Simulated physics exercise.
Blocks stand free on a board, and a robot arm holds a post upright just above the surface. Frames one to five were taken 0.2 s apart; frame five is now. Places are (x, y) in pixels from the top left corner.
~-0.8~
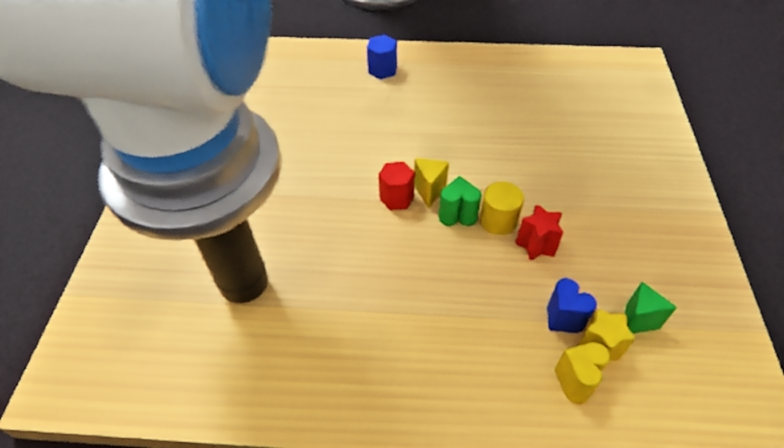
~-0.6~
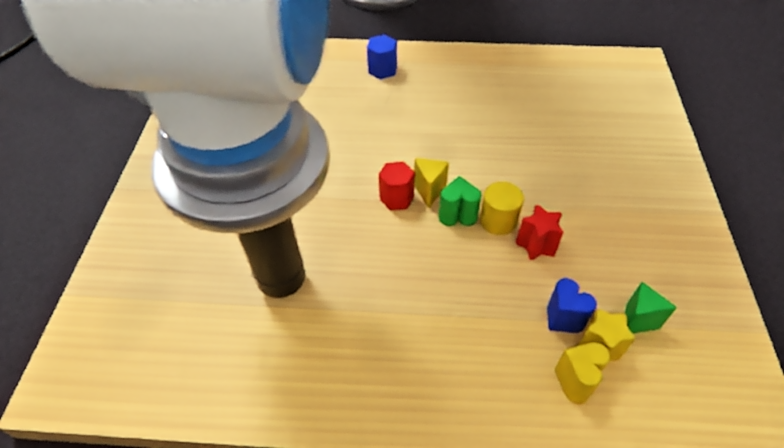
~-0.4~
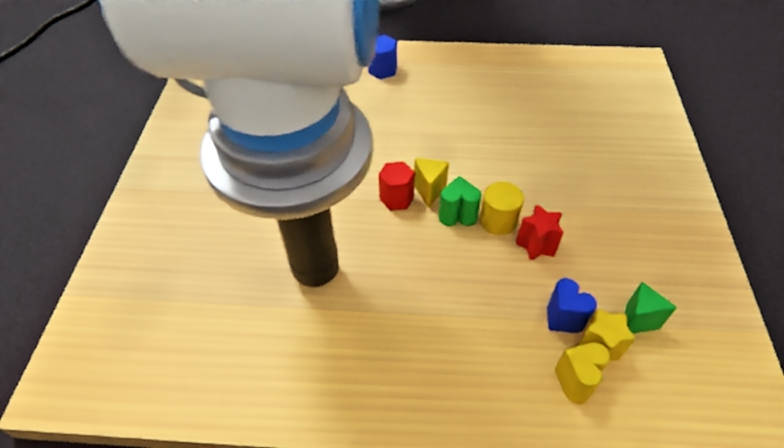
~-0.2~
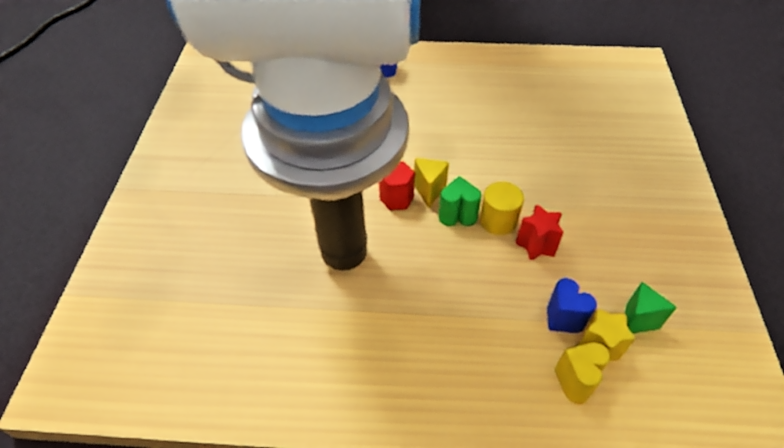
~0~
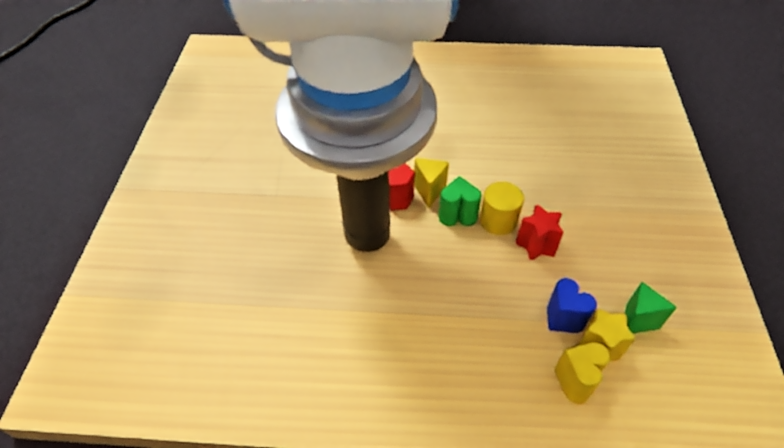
On a wooden board, a robot arm moves a black post rightward and slightly away past scattered coloured blocks, which stay still.
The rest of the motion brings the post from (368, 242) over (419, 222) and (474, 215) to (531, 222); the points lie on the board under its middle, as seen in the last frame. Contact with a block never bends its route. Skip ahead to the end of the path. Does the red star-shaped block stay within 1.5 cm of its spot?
I expect so.
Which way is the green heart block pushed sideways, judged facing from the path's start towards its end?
It's going to go left.
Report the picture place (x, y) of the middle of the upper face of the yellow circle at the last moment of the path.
Its top centre lands on (578, 188).
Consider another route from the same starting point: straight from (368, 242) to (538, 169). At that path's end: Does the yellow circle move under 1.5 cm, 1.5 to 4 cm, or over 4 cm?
Final distance: More than 4 cm.
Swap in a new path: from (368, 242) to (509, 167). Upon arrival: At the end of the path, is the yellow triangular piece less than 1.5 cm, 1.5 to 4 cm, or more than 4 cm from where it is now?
It ends 1.5 to 4 cm away.
What follows on the original path. One third of the way, post at (421, 214); green heart block at (464, 189).
Two thirds of the way, post at (476, 208); yellow triangular piece at (439, 163), turned 55° anticlockwise; green heart block at (510, 172), turned 50° anticlockwise; yellow circle at (538, 188).
At the end, post at (533, 215); yellow triangular piece at (439, 163), turned 55° anticlockwise; green heart block at (526, 166), turned 115° anticlockwise; yellow circle at (578, 188); red star-shaped block at (557, 227), turned 30° clockwise.
